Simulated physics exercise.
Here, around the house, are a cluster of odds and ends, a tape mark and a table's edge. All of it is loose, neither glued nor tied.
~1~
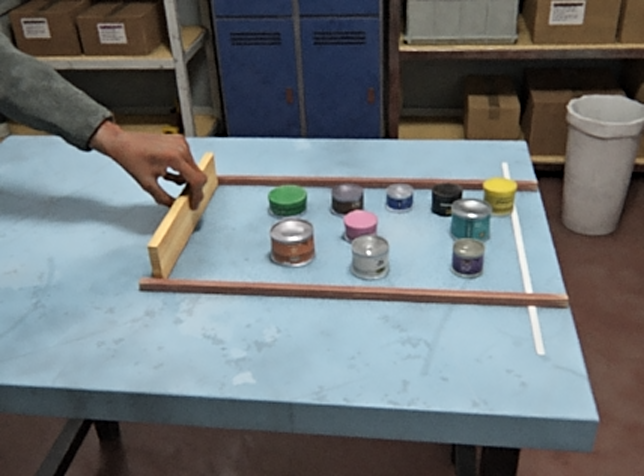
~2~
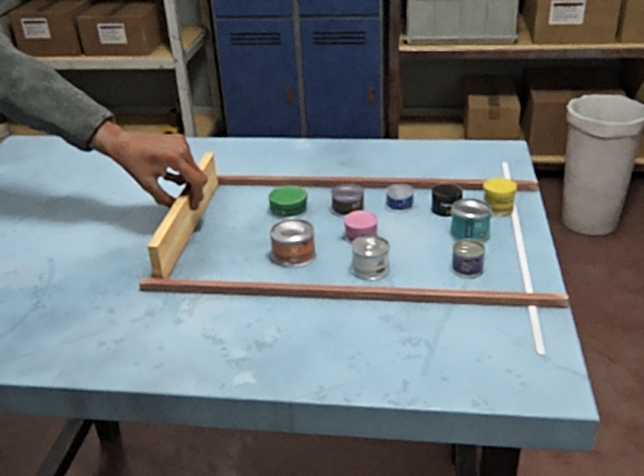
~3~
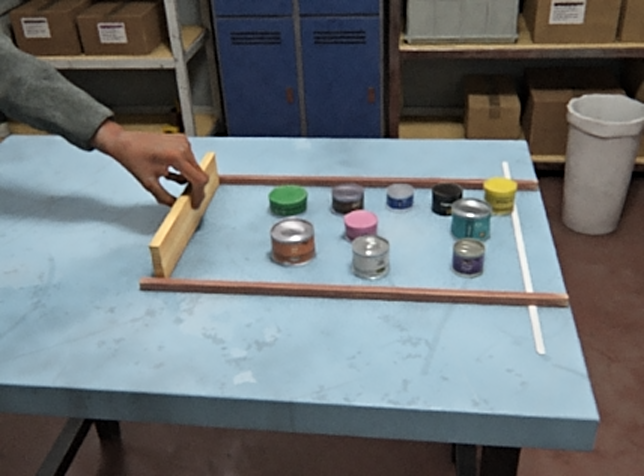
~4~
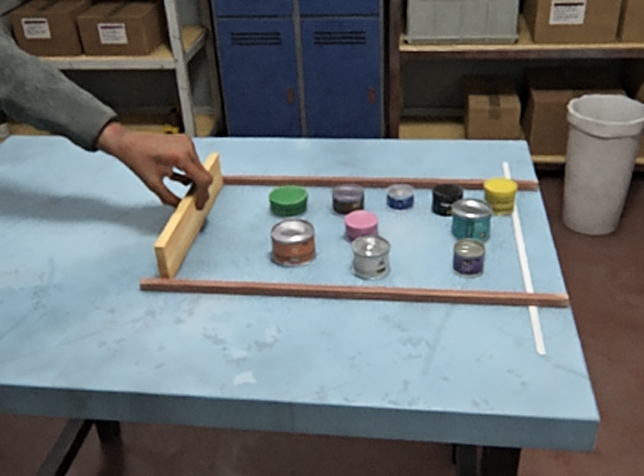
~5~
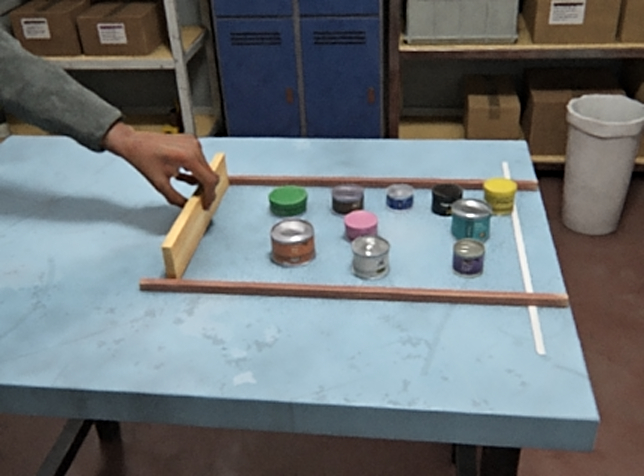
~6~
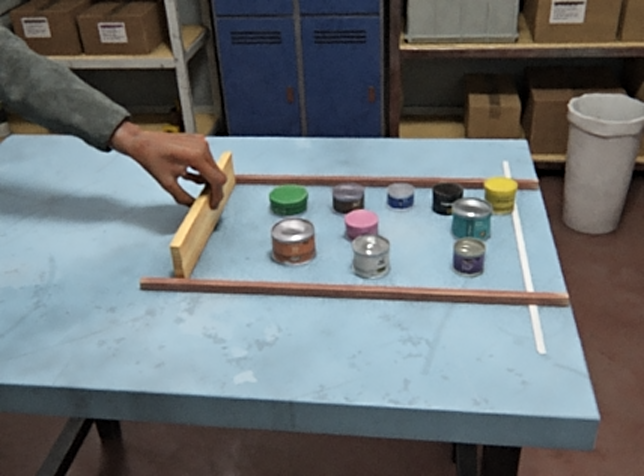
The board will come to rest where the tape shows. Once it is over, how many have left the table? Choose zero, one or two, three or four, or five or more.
Five or more of them have left the table.
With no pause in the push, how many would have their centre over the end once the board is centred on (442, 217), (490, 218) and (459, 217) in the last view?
1; 2; 1.
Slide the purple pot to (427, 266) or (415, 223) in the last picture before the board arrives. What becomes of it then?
Well, the purple pot is gone in the first case and is gone in the second.
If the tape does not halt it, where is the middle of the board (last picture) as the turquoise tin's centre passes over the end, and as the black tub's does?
Turquoise tin over the end: About (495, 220). Black tub over the end: About (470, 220).
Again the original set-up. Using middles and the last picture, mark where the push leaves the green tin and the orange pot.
Okay, so first (538, 212), and next (549, 249).
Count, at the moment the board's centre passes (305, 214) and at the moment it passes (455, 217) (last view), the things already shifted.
Counts: 3, 10.
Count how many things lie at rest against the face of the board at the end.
Number in contact with it: 5.
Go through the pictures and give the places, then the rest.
Yellow pot (499, 197); turquoise tin (471, 221); purple pot (468, 258); board (187, 212); tape (519, 239), in the first picture.
Turquoise tin (471, 221); white tin (371, 258), in the second picture.
Purple pot (468, 258); brown tin (348, 200), in the third picture.
Yellow pot (500, 197); blue tin (400, 198), in the fourth picture.
Turquoise tin (471, 221); orange pot (293, 243), in the fifth picture.
Yellow pot (500, 196); turquoise tin (471, 220); purple pot (469, 258); board (207, 211); tape (520, 238), in the sixth picture.
Soon after, none off yet; yellow pot at rest near (500, 196); turquoise tin at rest near (471, 220); purple pot at rest near (469, 258).
After that, none off yet; yellow pot displaced about its own width near (531, 197); turquoise tin at rest near (471, 220); purple pot at rest near (470, 258).
In the end, the number that fall off is five or more; gone, brown tin, black tub, purple pot, turquoise tin and yellow pot.
